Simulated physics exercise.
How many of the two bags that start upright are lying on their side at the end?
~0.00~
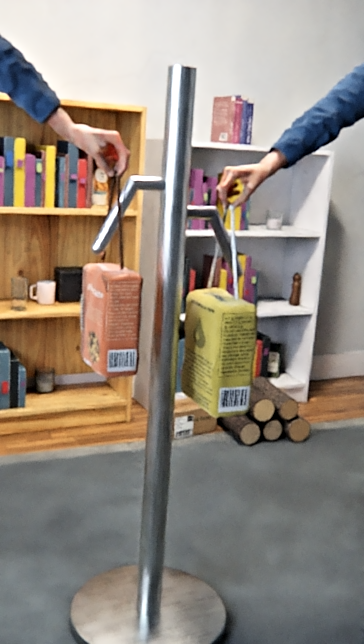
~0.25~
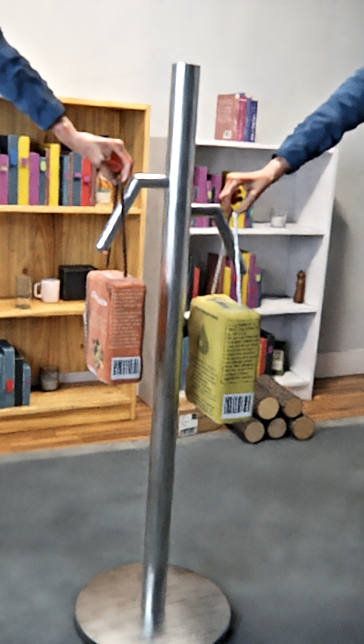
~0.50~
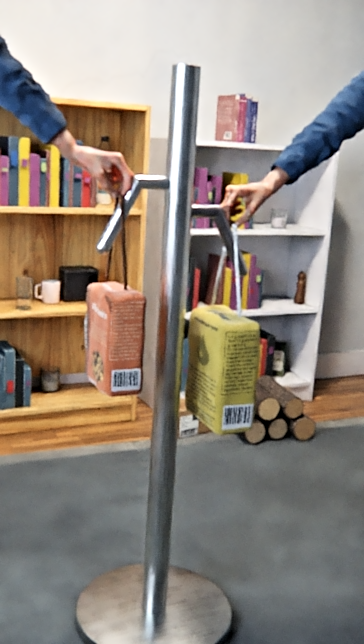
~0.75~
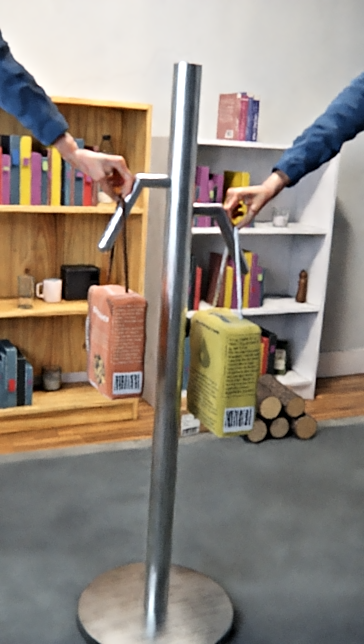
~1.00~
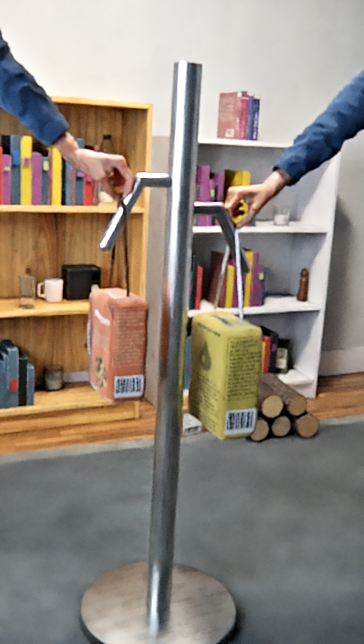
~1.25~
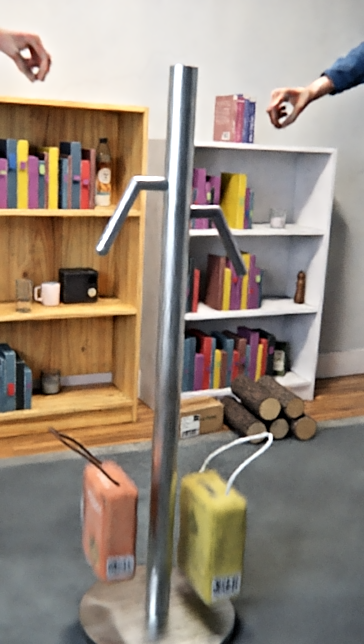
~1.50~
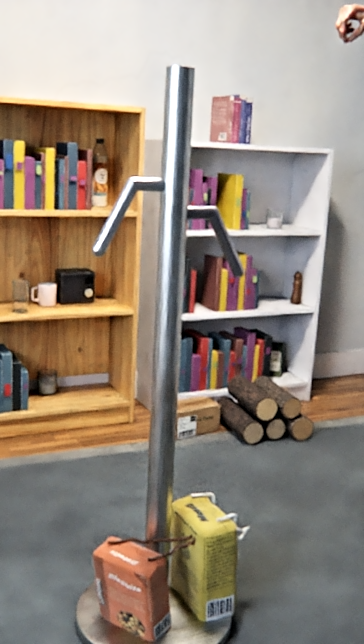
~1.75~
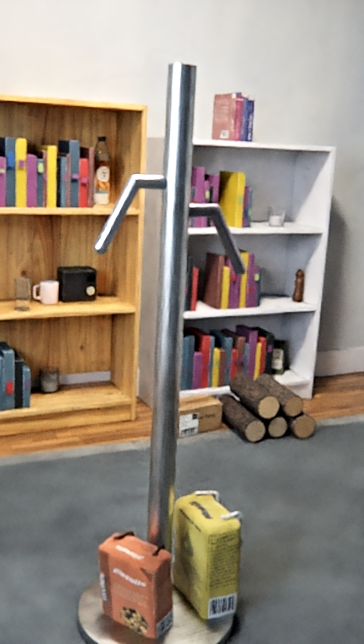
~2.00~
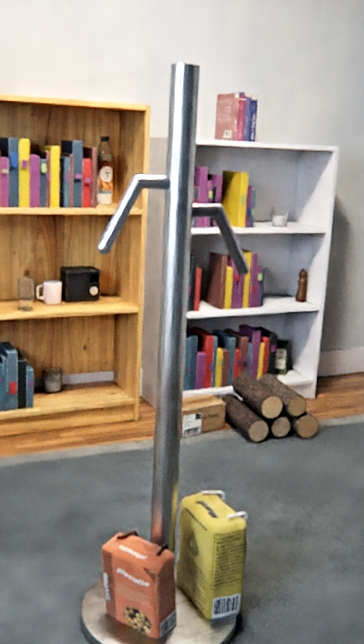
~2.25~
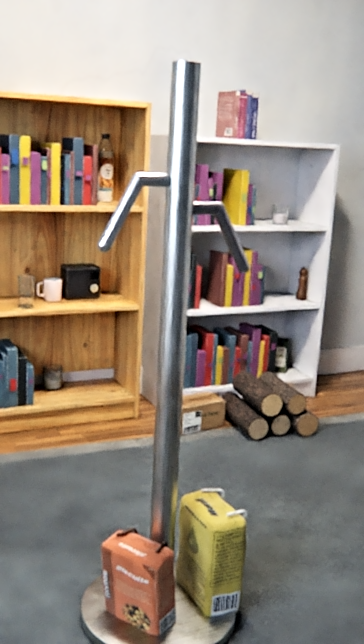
None of them are lying on their side. The yellow sack stands upright and the orange bag only leans a little at the foot of the stand.
